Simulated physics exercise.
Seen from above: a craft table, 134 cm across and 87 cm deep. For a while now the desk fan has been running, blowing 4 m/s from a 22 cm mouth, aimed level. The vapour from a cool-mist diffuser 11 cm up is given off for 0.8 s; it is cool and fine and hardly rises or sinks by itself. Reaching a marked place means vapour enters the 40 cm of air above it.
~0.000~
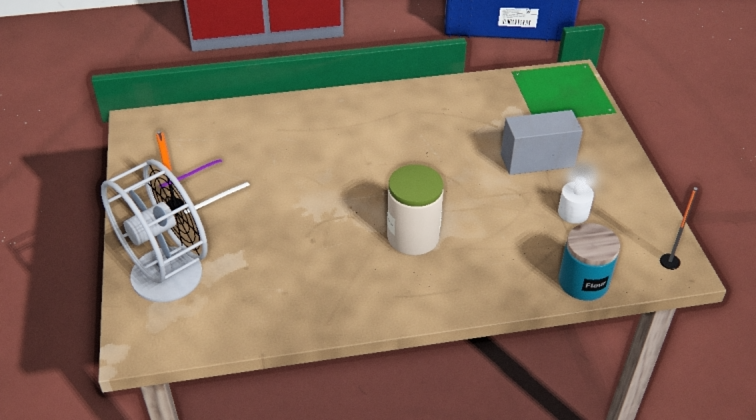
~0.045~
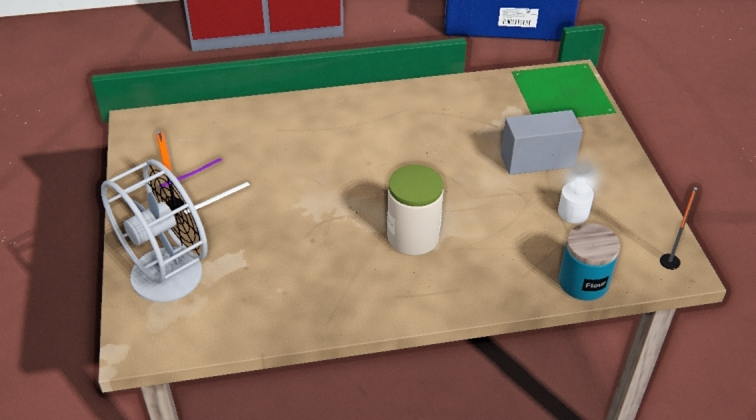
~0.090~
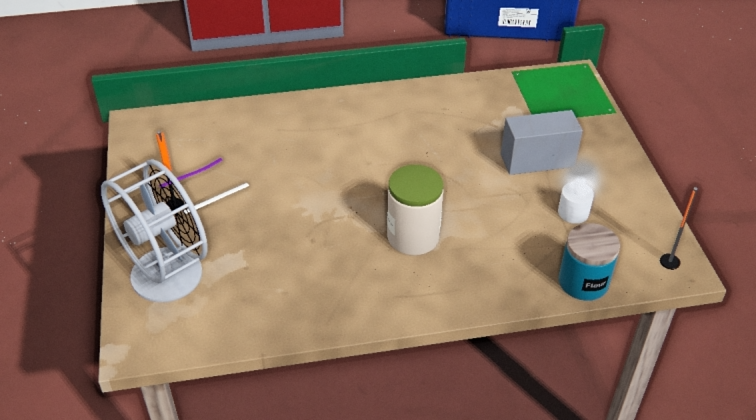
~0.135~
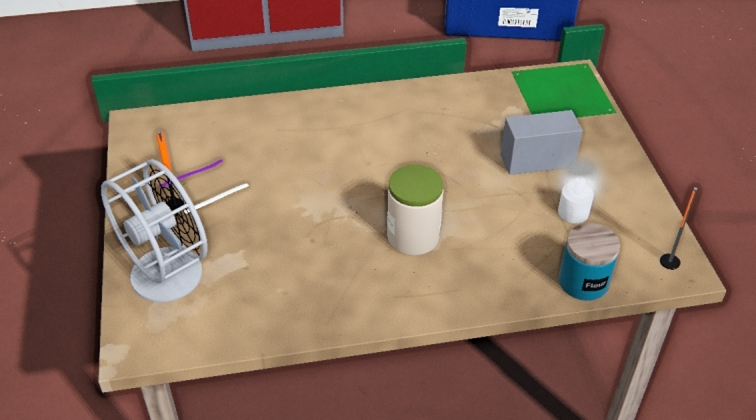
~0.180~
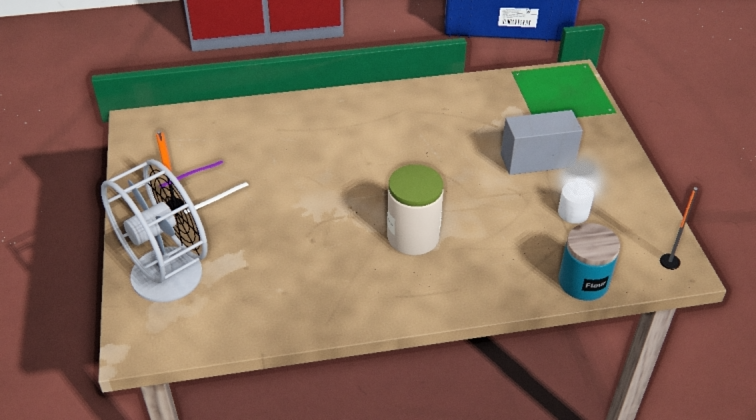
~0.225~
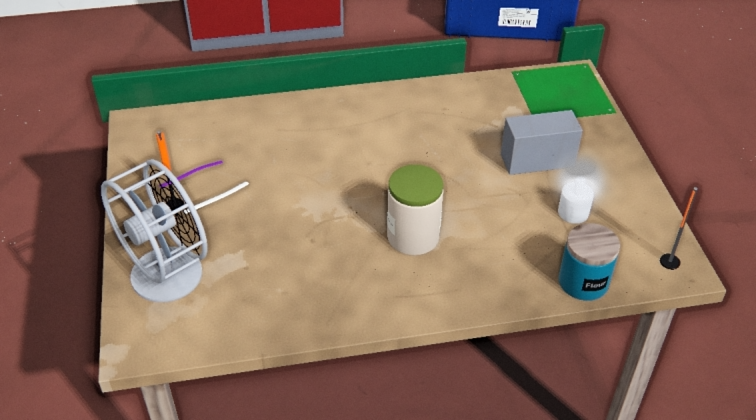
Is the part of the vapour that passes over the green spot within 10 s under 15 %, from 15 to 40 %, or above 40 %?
Under 15 % reaches it.
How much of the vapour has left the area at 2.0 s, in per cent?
Roughly 2 percent.
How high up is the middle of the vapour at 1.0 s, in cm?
Height of middle: Approx. 8 cm.
By 1.0 s, 0 % has passed over the green spot; 0 % has left the area, and the middle of the rest is near (591, 187).
By 2.0 s, 0 % has passed over the green spot; 2 % has left the area, and the middle of the rest is near (664, 203).
By 4.0 s, 0 % has passed over the green spot; 45 % has left the area.
By 10.0 s, 0 % has passed over the green spot; 89 % has left the area.
